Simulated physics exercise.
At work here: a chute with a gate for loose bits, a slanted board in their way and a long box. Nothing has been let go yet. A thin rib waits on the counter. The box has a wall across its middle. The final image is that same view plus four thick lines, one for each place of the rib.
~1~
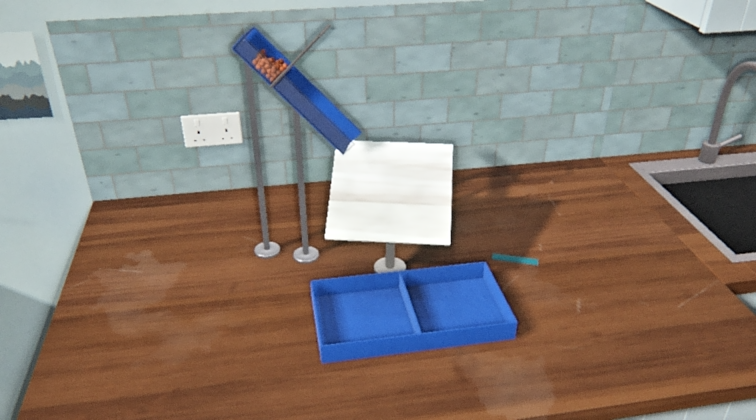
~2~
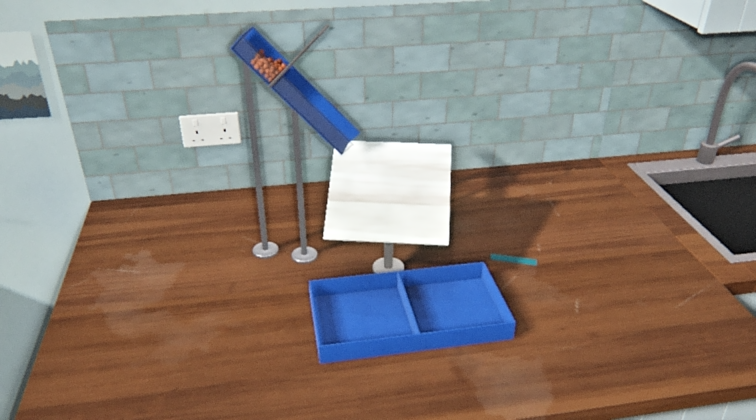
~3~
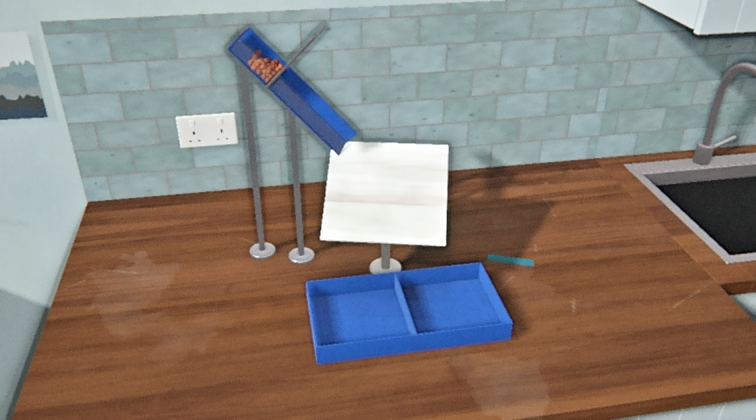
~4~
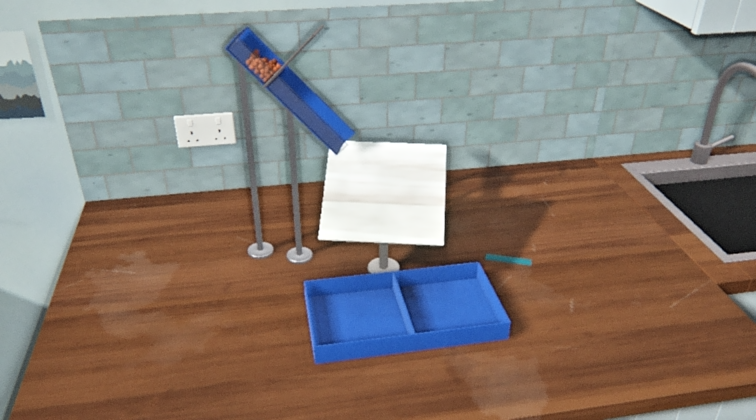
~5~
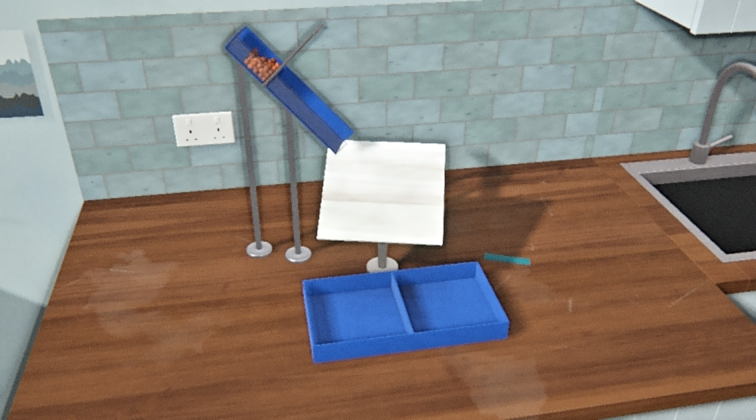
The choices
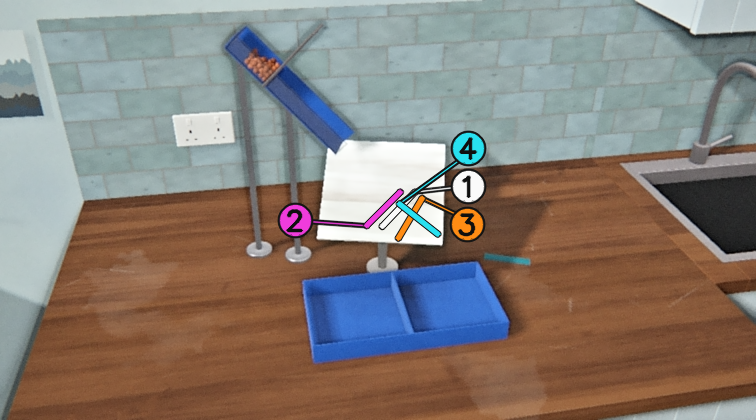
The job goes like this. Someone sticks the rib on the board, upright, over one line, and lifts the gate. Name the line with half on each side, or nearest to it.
I would pick line 4.
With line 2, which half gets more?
More lands on the left.
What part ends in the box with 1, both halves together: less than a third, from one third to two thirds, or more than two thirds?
It is more than two thirds.
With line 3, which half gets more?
More lands on the left.
On the marked copy, line 1 from (414, 192) to (382, 226); line 2 from (400, 192) to (366, 225); line 3 from (422, 198) to (398, 238); line 4 from (399, 203) to (437, 234).
Choosing 1, of what is caught, almost all in the left half, just a few in the right.
Choosing 2, of what is caught, almost all in the left half, about a tenth in the right.
Choosing 3, of what is caught, every piece in the left half, not one piece in the right.
Choosing 4, of what is caught, roughly a third in the left half, roughly two thirds in the right.
